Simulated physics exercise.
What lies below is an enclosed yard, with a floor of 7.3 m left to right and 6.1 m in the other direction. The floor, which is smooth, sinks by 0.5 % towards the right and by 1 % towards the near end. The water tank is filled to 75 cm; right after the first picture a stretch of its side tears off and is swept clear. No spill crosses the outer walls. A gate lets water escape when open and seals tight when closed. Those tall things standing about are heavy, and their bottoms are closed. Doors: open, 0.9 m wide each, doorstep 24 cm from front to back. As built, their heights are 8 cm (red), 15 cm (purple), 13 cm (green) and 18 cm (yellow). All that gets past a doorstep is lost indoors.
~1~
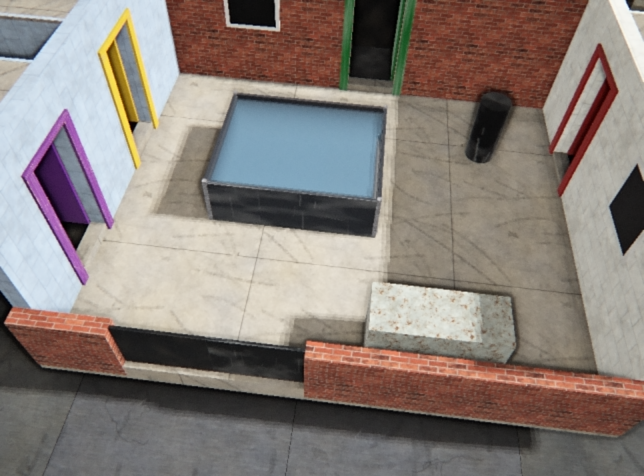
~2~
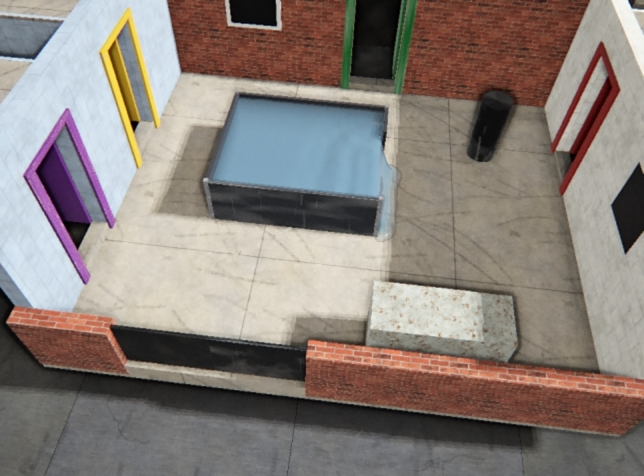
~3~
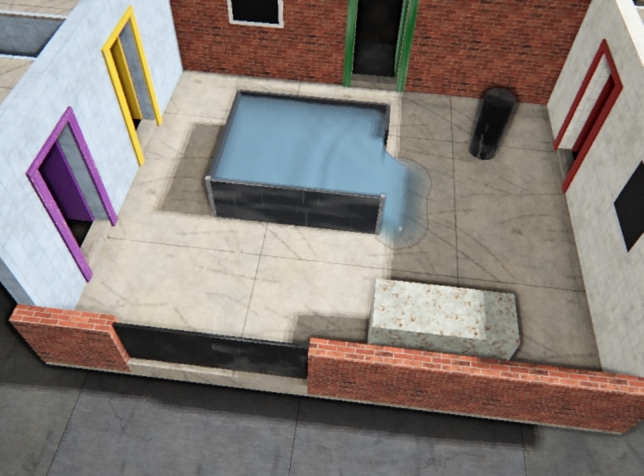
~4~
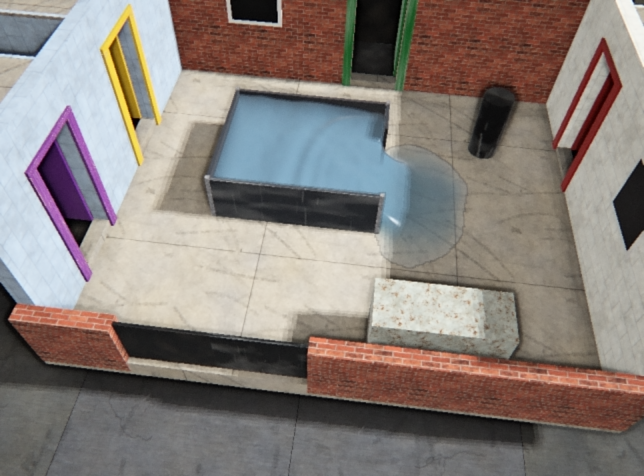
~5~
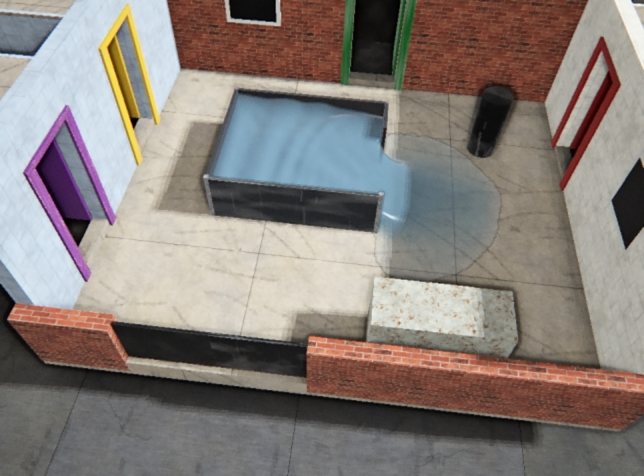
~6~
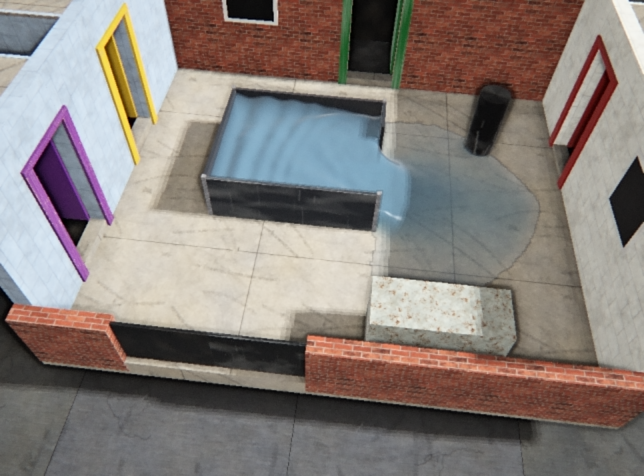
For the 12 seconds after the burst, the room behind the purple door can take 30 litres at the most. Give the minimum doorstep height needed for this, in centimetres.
Roughly 8 centimetres.
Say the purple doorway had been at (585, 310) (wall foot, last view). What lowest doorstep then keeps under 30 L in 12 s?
Around 26 cm would do it.
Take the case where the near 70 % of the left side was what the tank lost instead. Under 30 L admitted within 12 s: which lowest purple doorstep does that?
Some 21 cm.
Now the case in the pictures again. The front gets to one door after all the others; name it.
That would be the yellow door.
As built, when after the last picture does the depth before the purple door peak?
Peak time: About 7.5 s.
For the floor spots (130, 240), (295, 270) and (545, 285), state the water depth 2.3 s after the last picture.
About 0, 0 and 21 cm.
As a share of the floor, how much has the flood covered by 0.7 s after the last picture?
Some 30 per cent is wet.
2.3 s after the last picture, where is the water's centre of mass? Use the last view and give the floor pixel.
About (415, 215).
Then, 0.7 s after the last picture water covers 30 % of the floor, deepest (40 cm) near (386, 209); it has not reached the purple door.
Then, 2.3 s after the last picture water covers 40 % of the floor, deepest (48 cm) near (599, 399); it has not reached the purple door.
Then, 11.3 s after the last picture water covers 100 % of the floor, deepest (16 cm) near (599, 399); 9 cm at the purple door, 0 litres in over its 15 cm doorstep.
At the purple door as built, the water peaked near 15 cm, 7.7 s after the last picture.
Run again over the same 12 s with other heights there, 45 litres in over 7 cm, 18 litres over 9 cm. The limit of 30 litres is kept from about 8 cm up.
